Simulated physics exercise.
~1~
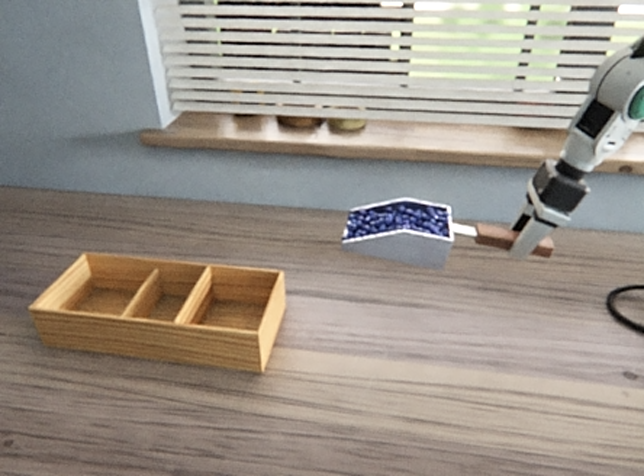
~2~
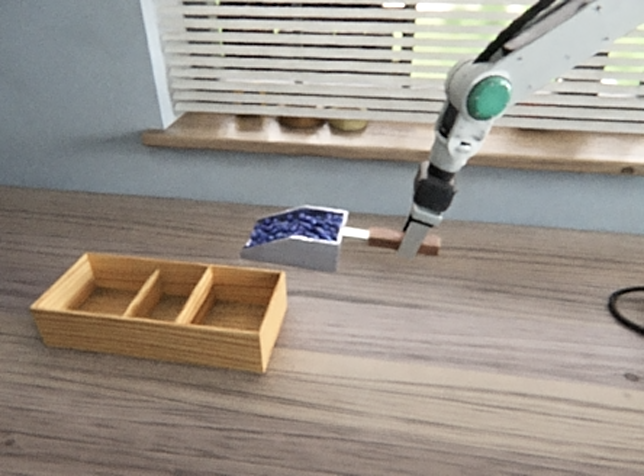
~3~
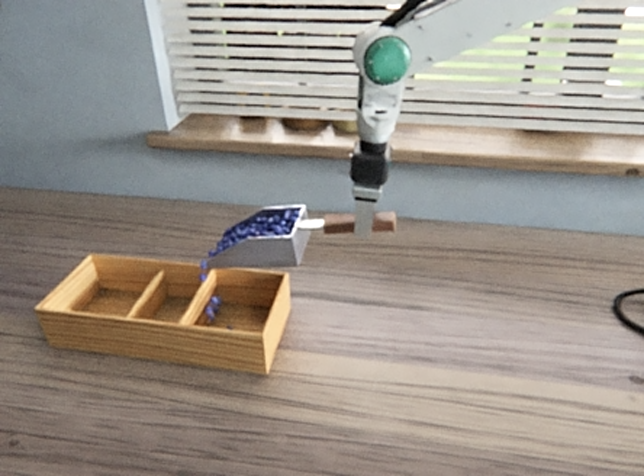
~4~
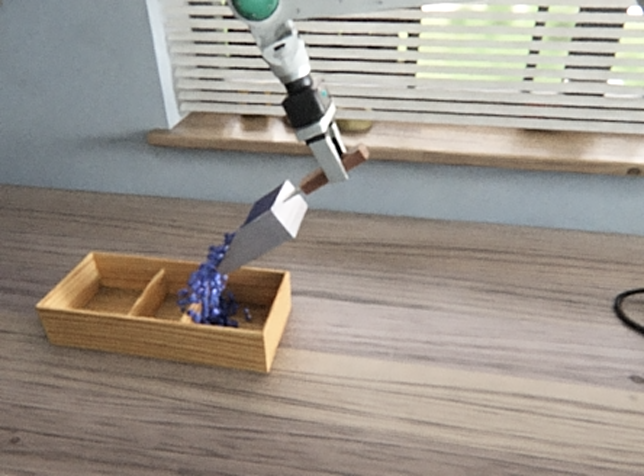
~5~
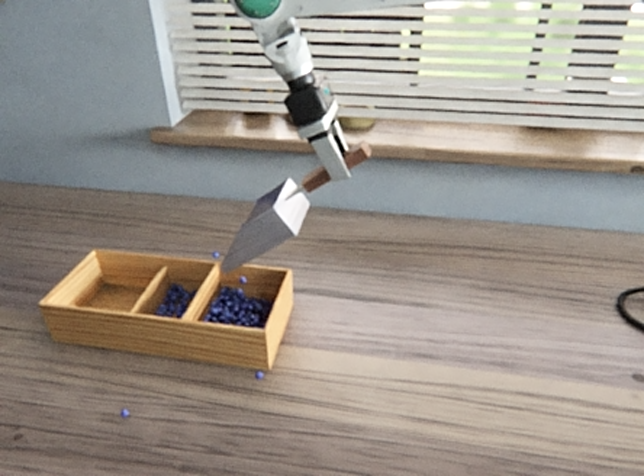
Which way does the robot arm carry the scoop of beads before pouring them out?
The robot arm carries the scoop to the left, toward the wooden box.
On a wooden table by a window, a robot arm carried a scoop of blue beads left to a divided wooden box and tipped it, pouring most into the right-hand section, while some landed in the middle and a few on the table.
